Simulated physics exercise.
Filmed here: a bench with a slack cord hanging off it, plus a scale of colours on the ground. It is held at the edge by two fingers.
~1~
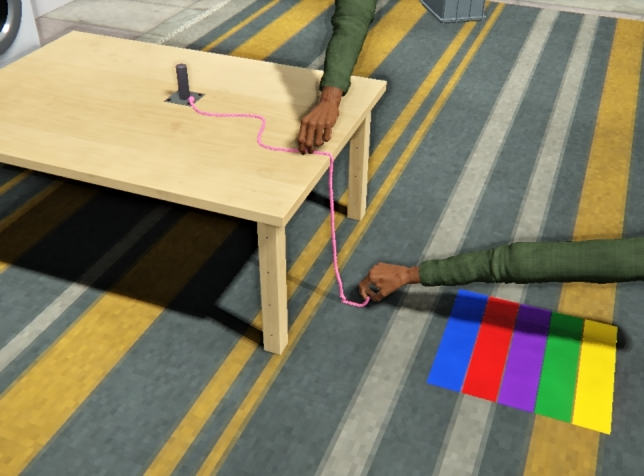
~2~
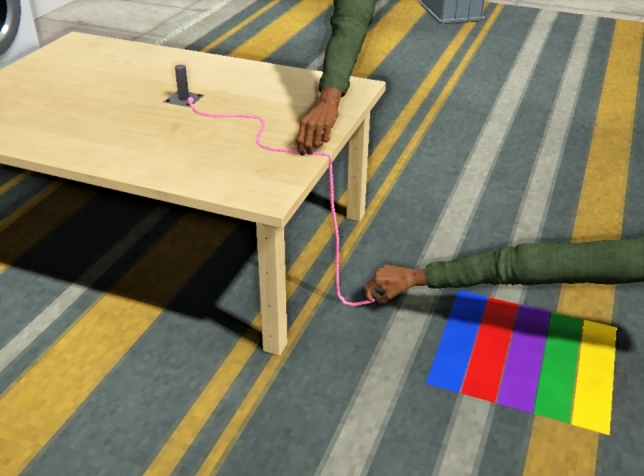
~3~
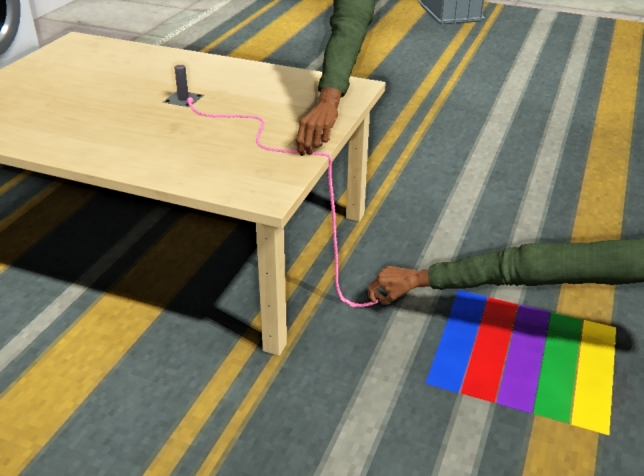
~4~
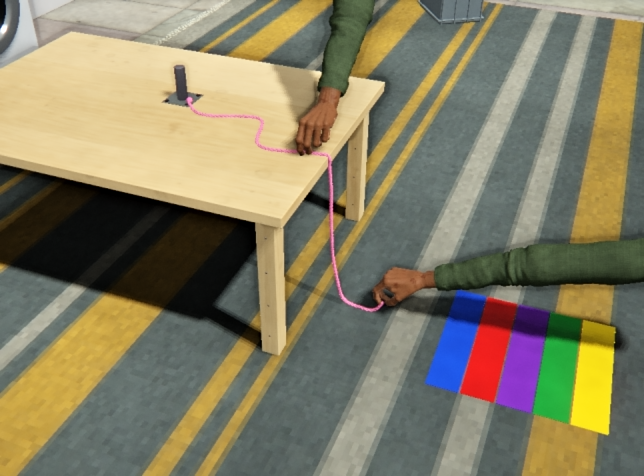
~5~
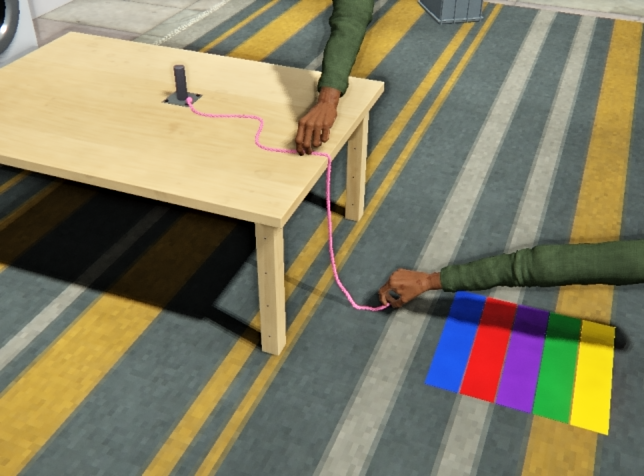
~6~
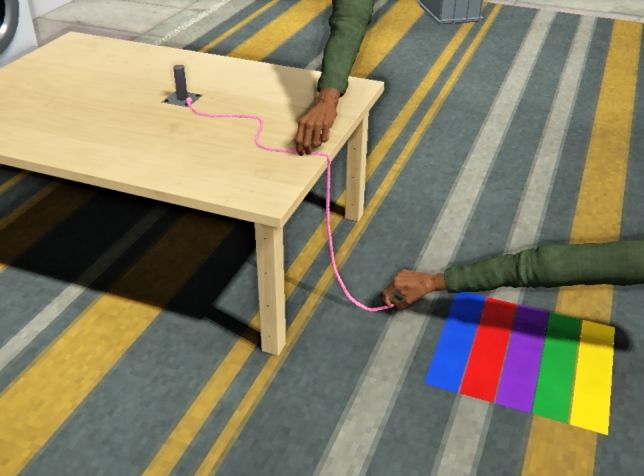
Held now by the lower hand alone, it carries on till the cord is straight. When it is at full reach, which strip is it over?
It is over the purple strip.
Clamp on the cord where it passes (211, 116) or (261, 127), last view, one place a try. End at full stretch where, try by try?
In order: Close to (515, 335) and close to (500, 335).
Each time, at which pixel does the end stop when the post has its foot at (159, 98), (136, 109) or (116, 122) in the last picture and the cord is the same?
The first try gives about (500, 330), the second about (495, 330) and the third about (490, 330).
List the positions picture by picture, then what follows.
End (368, 298); blue (449, 368); red (483, 378); purple (519, 388); green (555, 397); yellow (594, 408), in the first frame.
End (374, 300); cord through (199, 113) (262, 120) (271, 149) (331, 173) (337, 233) (338, 289), in the second frame.
End (377, 301), in the third frame.
End (383, 303); cord through (198, 113) (260, 120) (270, 149) (330, 173) (331, 232) (340, 290), in the fourth frame.
End (388, 304), in the fifth frame.
End (392, 305); cord through (198, 113) (260, 120) (269, 149) (329, 173) (329, 232) (345, 290), in the sixth frame.
A little later, end near (464, 323); over blue.
Next, end near (503, 333); over red.
When it is tight, end near (526, 339); over purple. The end stops over the purple strip.
